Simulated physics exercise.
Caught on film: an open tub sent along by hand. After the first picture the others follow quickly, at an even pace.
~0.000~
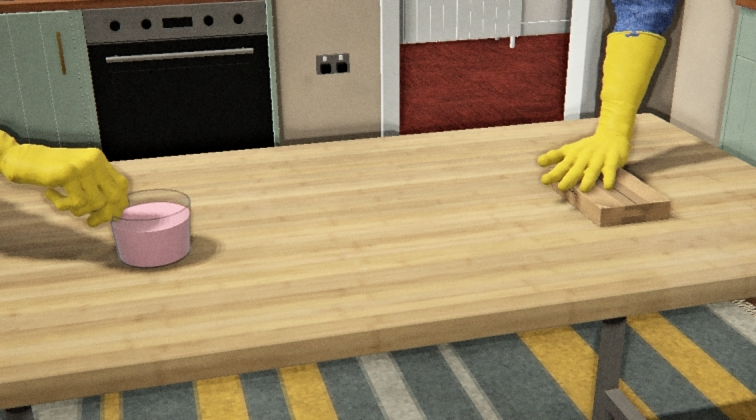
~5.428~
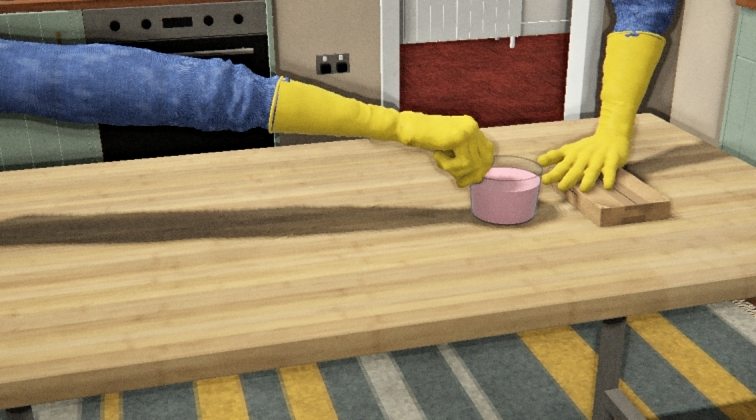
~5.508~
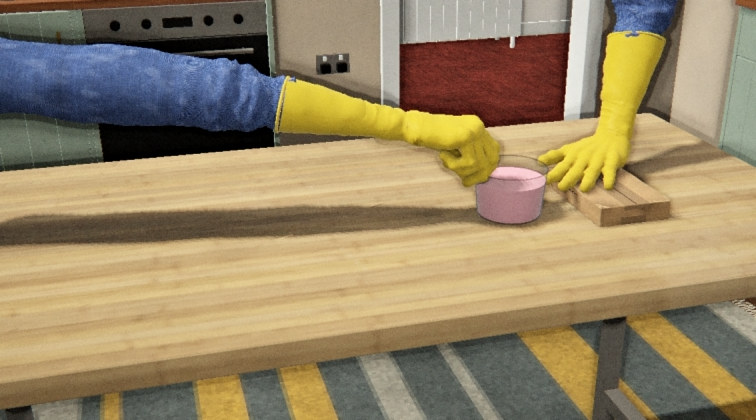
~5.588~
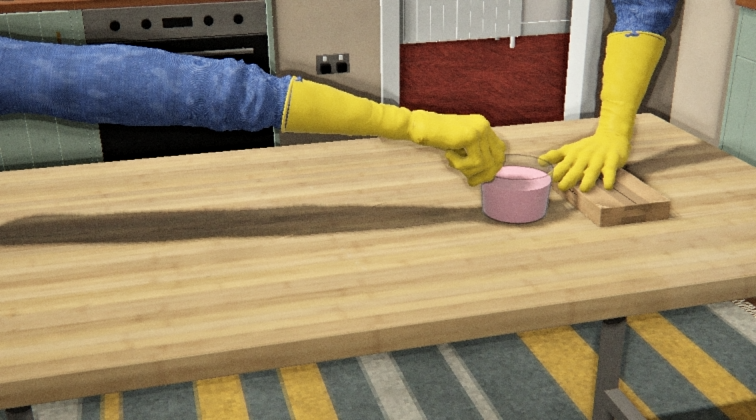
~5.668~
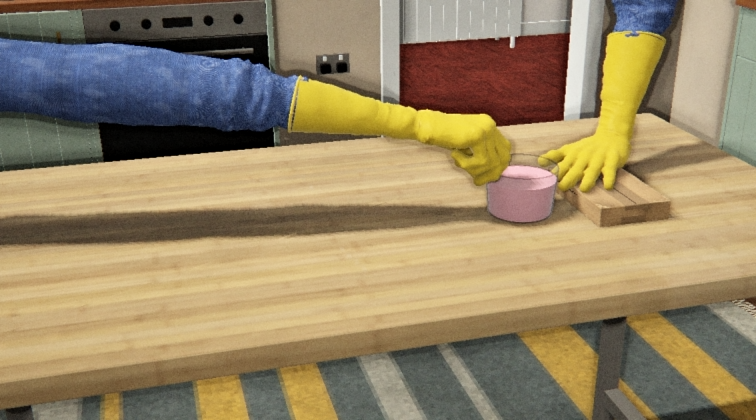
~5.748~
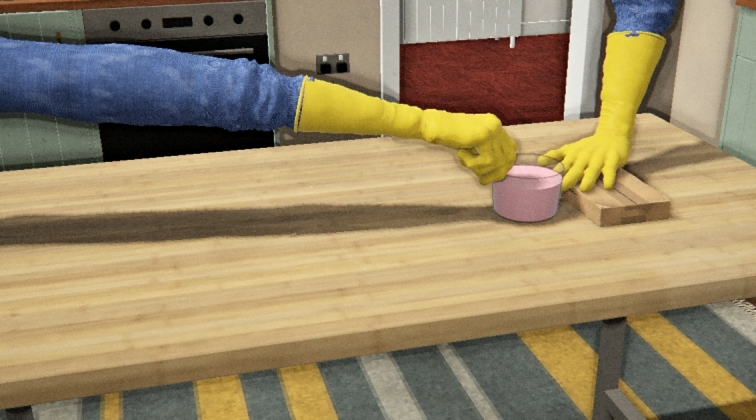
A tub of pink liquid slides right across the table, moved by a yellow-gloved hand.
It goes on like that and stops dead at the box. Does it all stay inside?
The tub holds.
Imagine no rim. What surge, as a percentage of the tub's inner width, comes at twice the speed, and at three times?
First 20 %, second 25 %.
By 5.9 s, the tub meets the box.
By 6.0 s, the pink milk surges up the wall; the wave climbs under half way to the rim.
By 7.3 s, the tub stands at the box; its rim is dry.
